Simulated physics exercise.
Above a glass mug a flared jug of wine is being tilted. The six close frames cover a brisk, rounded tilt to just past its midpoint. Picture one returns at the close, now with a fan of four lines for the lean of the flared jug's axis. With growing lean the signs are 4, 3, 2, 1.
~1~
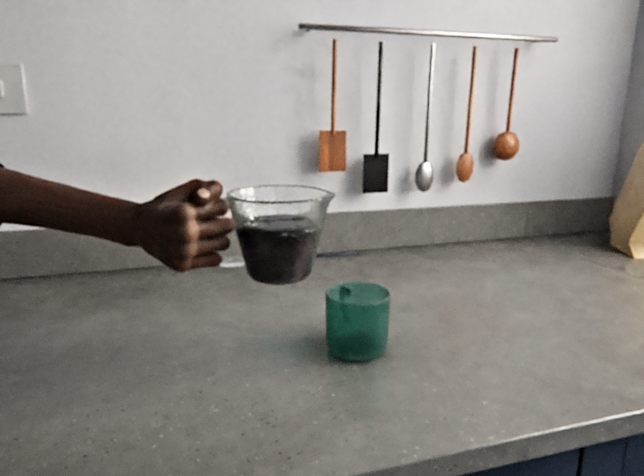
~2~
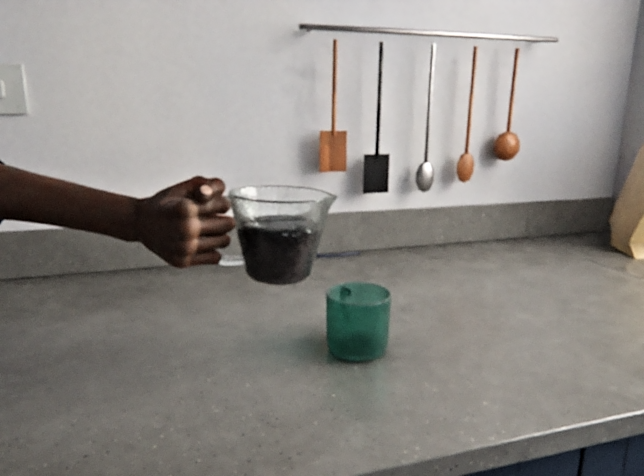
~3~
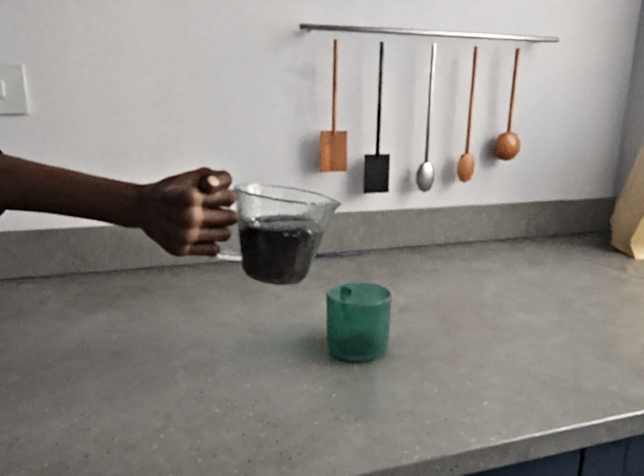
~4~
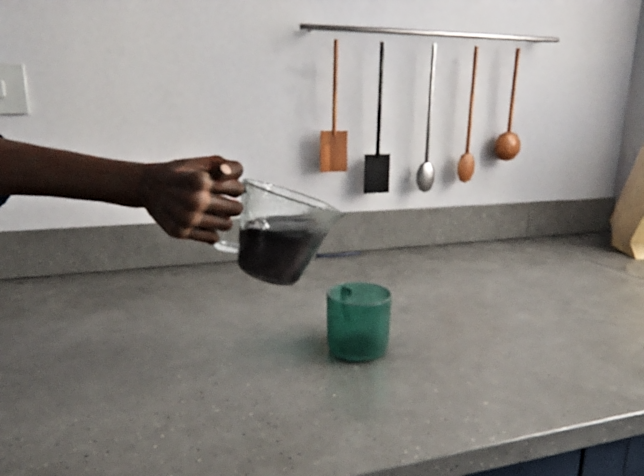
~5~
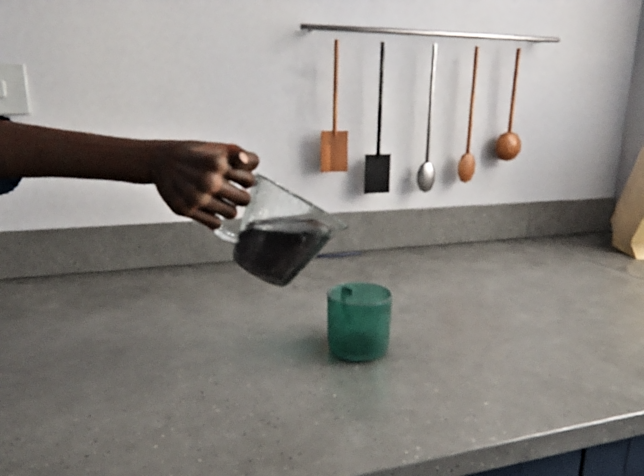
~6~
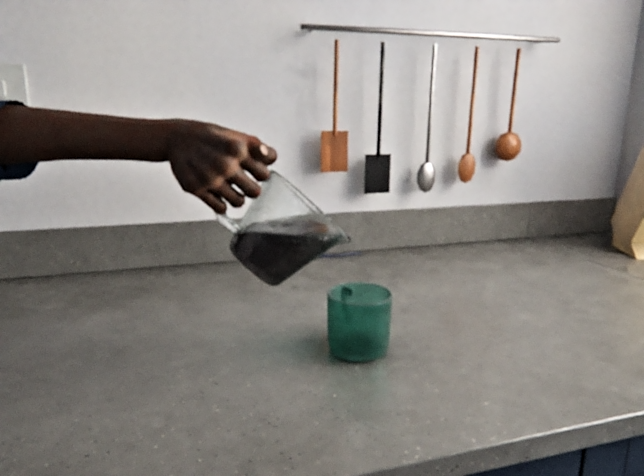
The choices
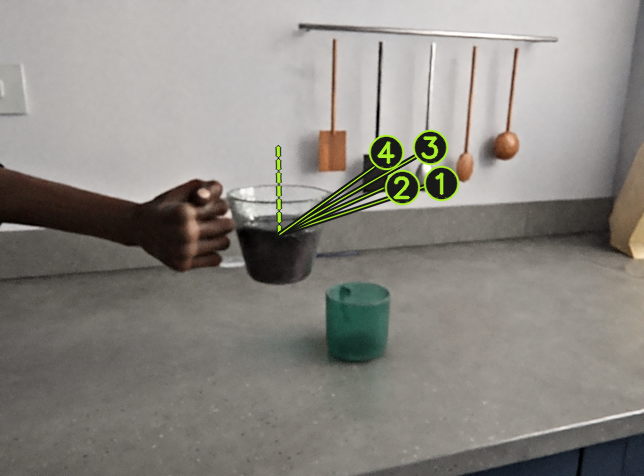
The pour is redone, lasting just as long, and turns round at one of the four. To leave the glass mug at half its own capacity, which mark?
Go for 4.
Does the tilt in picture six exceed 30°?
Yes, it does.
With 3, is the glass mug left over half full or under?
Over half.
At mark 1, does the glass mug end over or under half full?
Over.
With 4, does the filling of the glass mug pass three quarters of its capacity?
No.
On the marked copy, 1 at (424, 186); 2 at (383, 188); 3 at (415, 156); 4 at (374, 166).
If 1 is chosen, the glass mug ends with about 86 % of what it can hold; 5 % of the wine is spilt.
If 2 is chosen, the glass mug ends with about 77 % of what it can hold; 3 % of the wine is spilt.
If 3 is chosen, the glass mug ends with about 65 % of what it can hold.
If 4 is chosen, the glass mug ends with about 50 % of what it can hold.
